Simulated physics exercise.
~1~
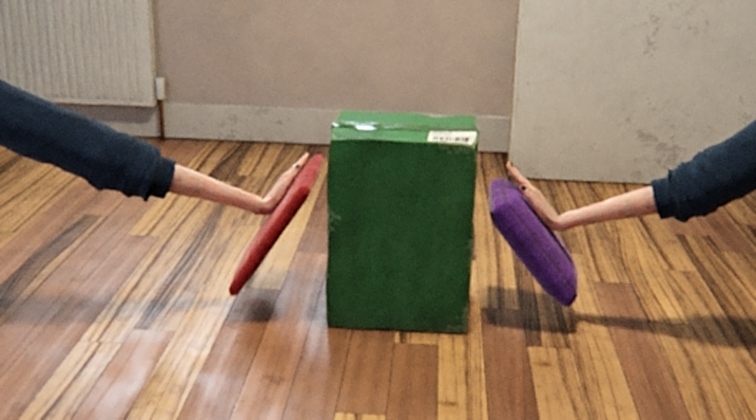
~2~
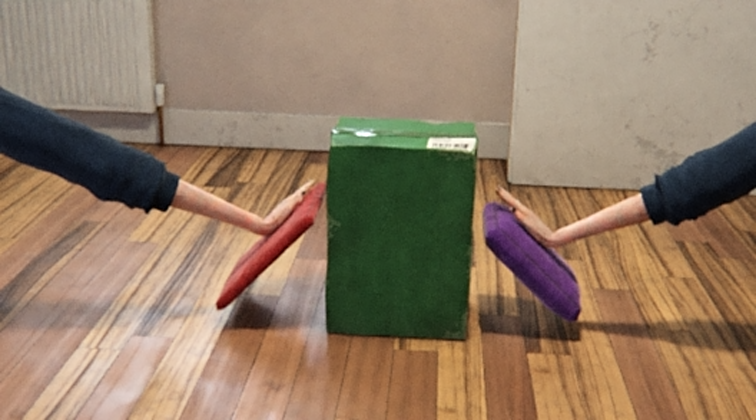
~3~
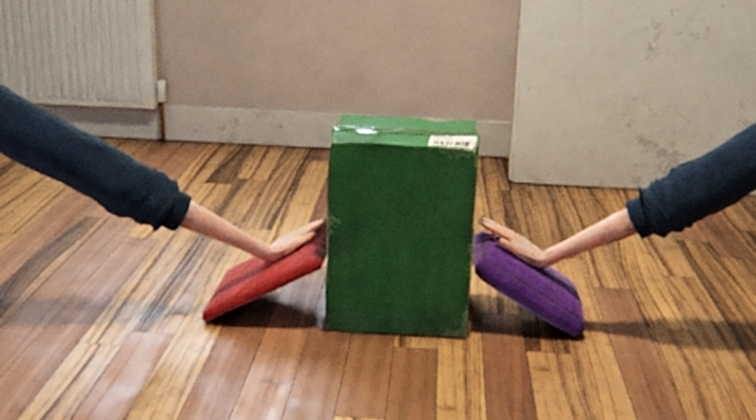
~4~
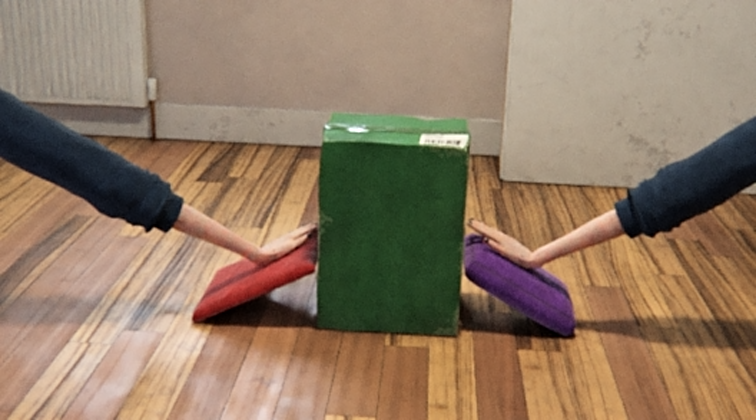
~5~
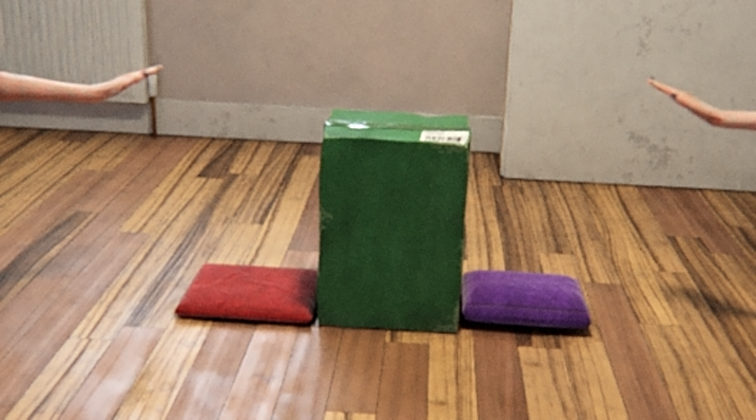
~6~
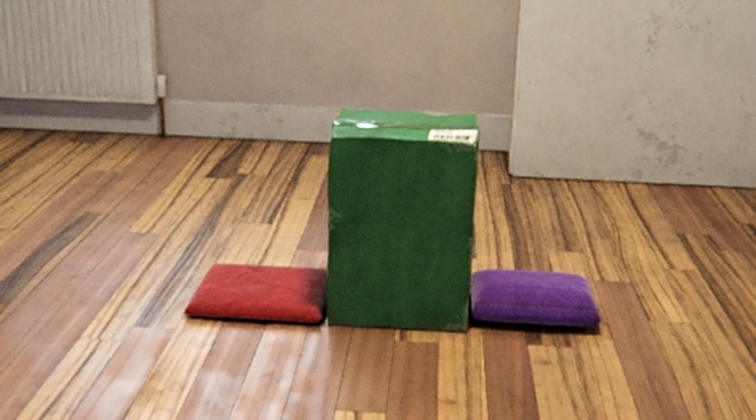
In this clip, two hands lower a red pad and a purple cushion leaning against the left and right sides of an upright green box, then let go and withdraw; both end up lying flat on the wooden floor beside the box, which stays standing.
